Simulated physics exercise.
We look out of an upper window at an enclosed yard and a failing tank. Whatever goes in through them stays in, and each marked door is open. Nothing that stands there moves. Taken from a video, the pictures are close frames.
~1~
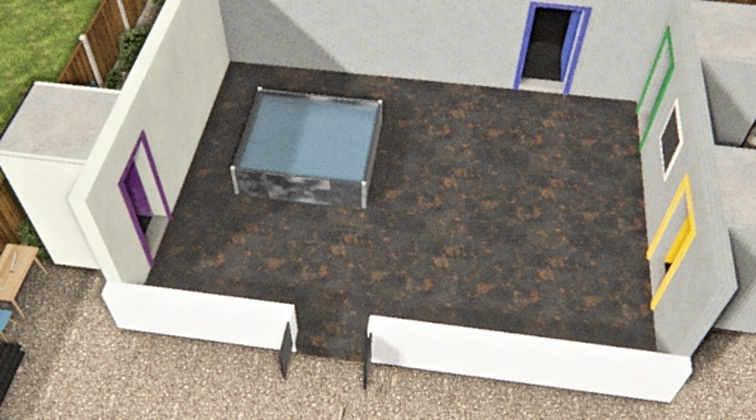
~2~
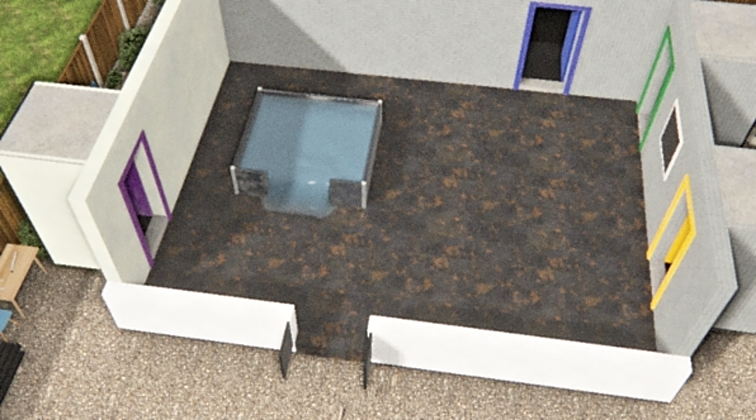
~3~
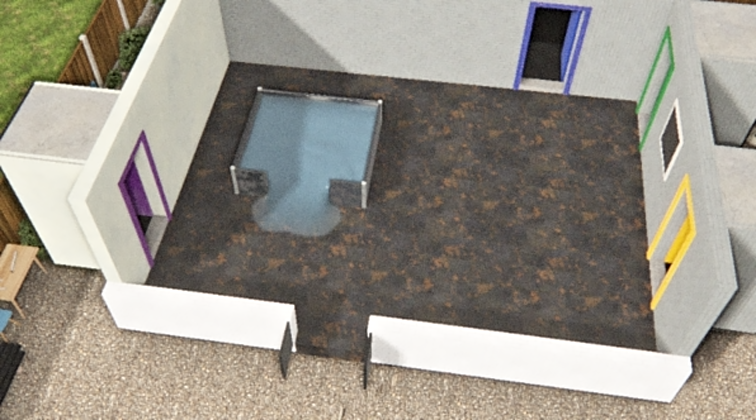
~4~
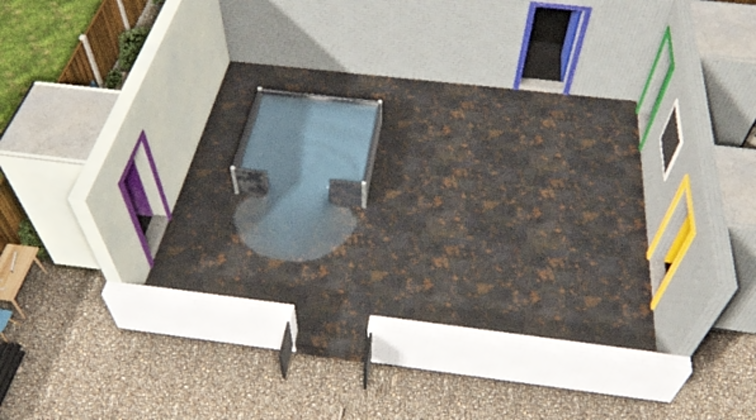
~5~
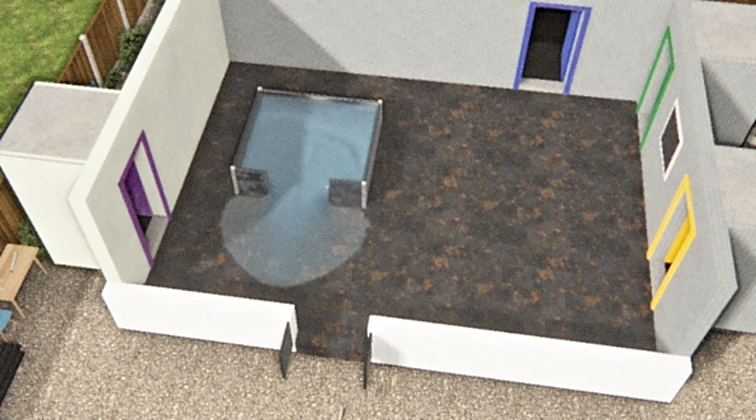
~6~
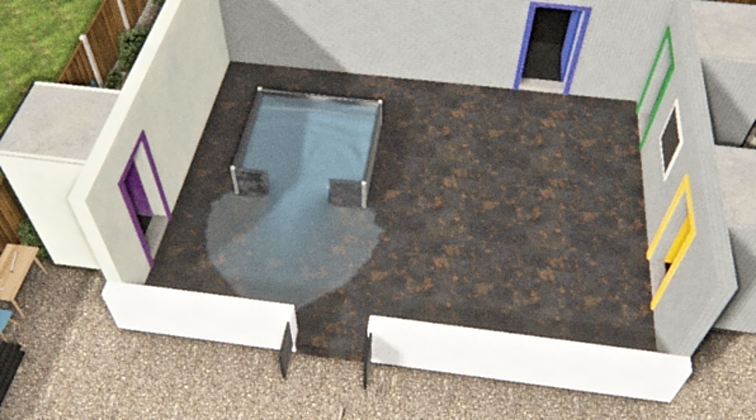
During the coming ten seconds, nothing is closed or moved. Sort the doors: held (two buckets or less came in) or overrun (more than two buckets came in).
Sorted: Purple door held, blue door held, green door held, yellow door held.
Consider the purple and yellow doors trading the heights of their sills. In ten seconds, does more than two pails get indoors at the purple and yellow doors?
Result: Purple door door ends up above the limit; yellow door door comes in below.
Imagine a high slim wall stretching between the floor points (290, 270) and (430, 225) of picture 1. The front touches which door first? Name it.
Result: The purple-painted one.
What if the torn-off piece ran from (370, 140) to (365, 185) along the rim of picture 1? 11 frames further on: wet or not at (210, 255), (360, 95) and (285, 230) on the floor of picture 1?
In turn: Clear, dry, dry.
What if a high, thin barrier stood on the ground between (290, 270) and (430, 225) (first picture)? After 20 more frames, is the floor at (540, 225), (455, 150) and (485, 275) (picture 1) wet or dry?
Taking the points in order, they are high and dry, inundated and high and dry.
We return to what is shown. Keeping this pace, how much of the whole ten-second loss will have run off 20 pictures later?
Around 45 percent.
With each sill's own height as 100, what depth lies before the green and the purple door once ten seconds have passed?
Roughly 0 per cent, then 50 per cent.
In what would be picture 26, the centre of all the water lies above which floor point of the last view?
My reading is close to (286, 213).
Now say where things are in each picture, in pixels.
The water tank at (310, 137) is whole and still, in the first picture.
Water pours out at (300, 191) and has run to (266, 202), in the second picture.
Water pours out at (300, 192) and has run to (326, 230), in the third picture.
Water pours out at (300, 192) and has run to (271, 255), in the fourth picture.
The front is at (275, 282), out from the gap at (300, 192), in the fifth picture.
Water pours out at (300, 192) and has run to a hidden place, in the sixth picture.
A moment on, water covers 15 % of the floor; the purple door not reached, the blue door not reached, the green door not reached, the yellow door not reached.
Next, water covers 20 % of the floor; the purple door wet at the sill, nothing in, the blue door not reached, the green door not reached, the yellow door not reached.
Then, water covers 30 % of the floor; the purple door wet at the sill, nothing in, the blue door not reached, the green door not reached, the yellow door not reached.
Later, water covers 45 % of the floor; the purple door wet at the sill, nothing in, the blue door not reached, the green door not reached, the yellow door not reached.
In the end, water covers 70 % of the floor; the purple door wet at the sill, nothing in, the blue door not reached, the green door not reached, the yellow door wet at the sill, nothing in.
